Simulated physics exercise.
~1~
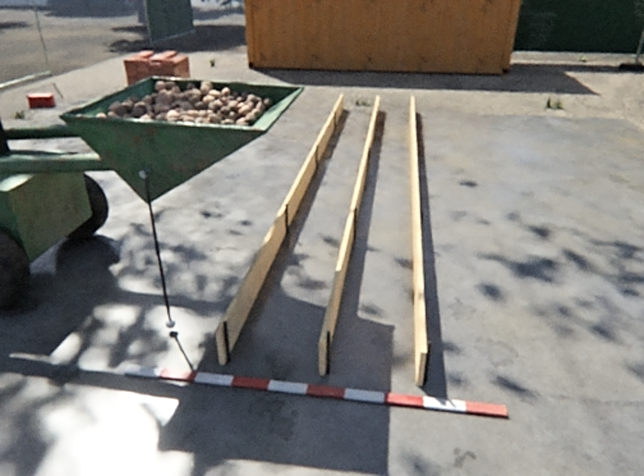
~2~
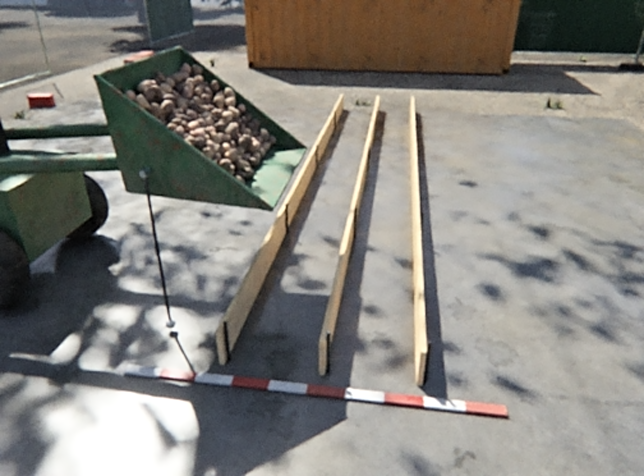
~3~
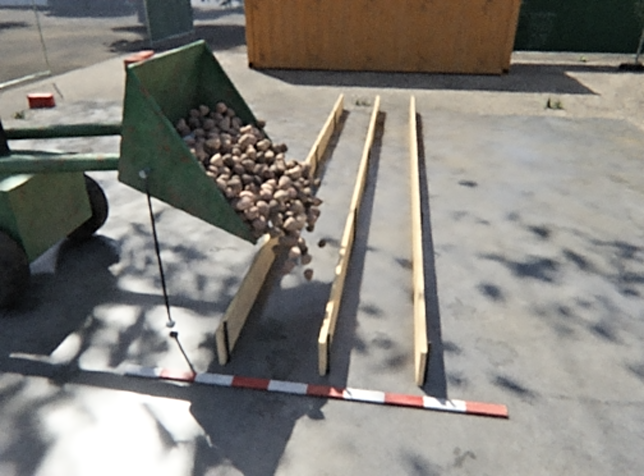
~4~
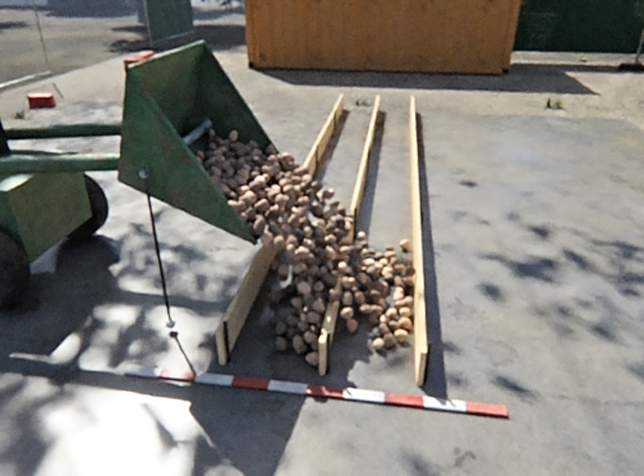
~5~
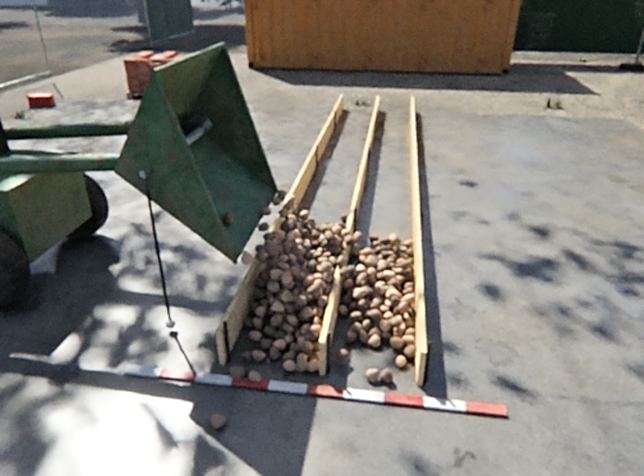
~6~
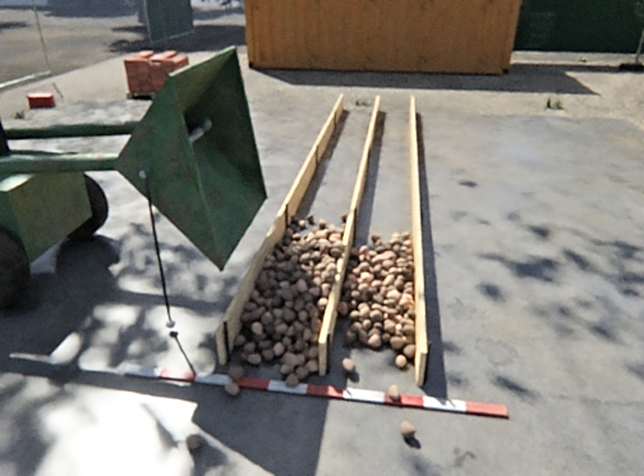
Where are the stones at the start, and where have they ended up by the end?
At the start the stones are heaped in the raised green bucket at the left. By the end they lie on the ground, mostly in the front part of the two bays between the boards, with a few strays near the red and white strip.
A green loader bucket heaped with round stones hangs at the left of a paved yard, beside three long wooden boards that form two bays. The bucket tips toward the right, and the stones slide down to its lower edge. They spill over the nearest board, first into the left bay and then across the middle board into the right one. The bucket tips further until it is empty. At the end most of the stones fill the front of the left bay, fewer lie in the right, and a few have rolled out near the red and white strip.
